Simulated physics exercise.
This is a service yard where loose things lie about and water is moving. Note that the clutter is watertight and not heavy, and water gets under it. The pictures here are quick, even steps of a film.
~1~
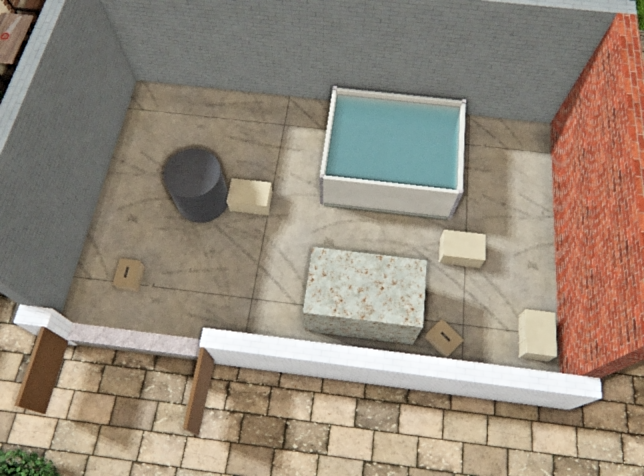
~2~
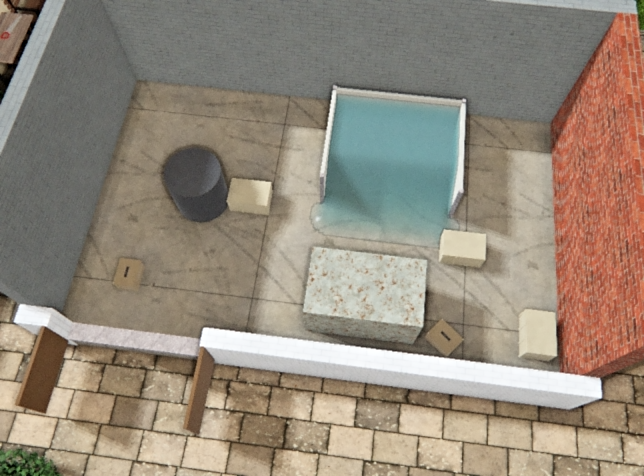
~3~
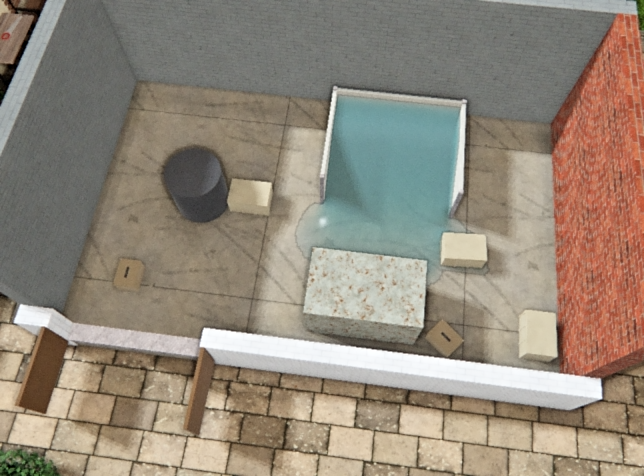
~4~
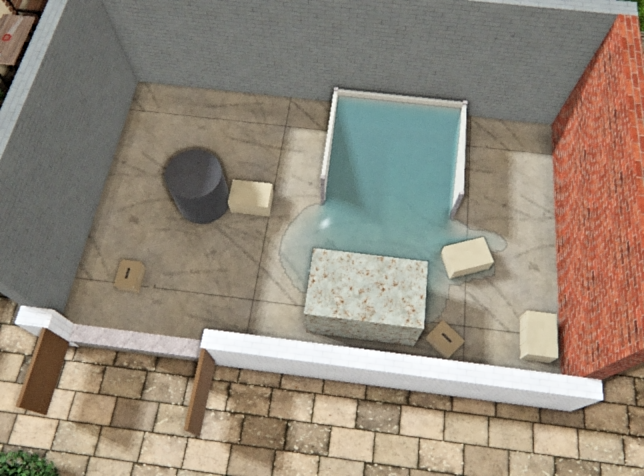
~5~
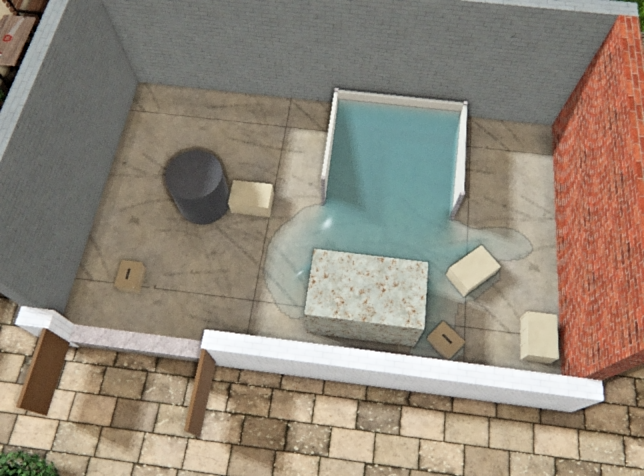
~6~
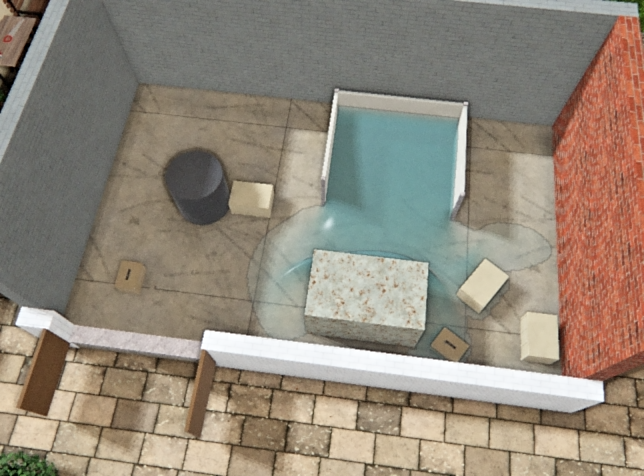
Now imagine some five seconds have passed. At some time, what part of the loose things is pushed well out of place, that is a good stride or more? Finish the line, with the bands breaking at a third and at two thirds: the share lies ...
The share lies at two thirds or above.
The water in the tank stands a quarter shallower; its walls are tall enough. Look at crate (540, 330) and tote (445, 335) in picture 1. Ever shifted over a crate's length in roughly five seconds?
Note - object one displaced that much, object two not displaced that much.
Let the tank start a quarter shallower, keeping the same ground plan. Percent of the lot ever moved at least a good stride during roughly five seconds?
Near 80 per cent of the loose things.
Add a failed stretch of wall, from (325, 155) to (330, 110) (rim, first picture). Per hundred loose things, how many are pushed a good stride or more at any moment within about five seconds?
Roughly 40 %.
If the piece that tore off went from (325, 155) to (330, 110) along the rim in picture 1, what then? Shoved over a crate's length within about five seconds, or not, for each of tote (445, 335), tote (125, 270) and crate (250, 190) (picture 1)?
Fell short, went past that, went past that.
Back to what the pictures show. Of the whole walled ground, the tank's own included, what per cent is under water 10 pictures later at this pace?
Close to 60 per cent, tank included.
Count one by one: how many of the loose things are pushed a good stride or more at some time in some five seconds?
Result - 5.
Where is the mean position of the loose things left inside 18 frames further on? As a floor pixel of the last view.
That averages to about (334, 285) on the floor.
A moment on, 1 of 5 are well off their spots; 1 afloat.
Next, 2 of 5 are well off their spots; 3 afloat.
Later, 4 of 5 are well off their spots; 4 afloat.
In the end, 4 of 5 are well off their spots, and 5 have been at some point; 4 afloat.
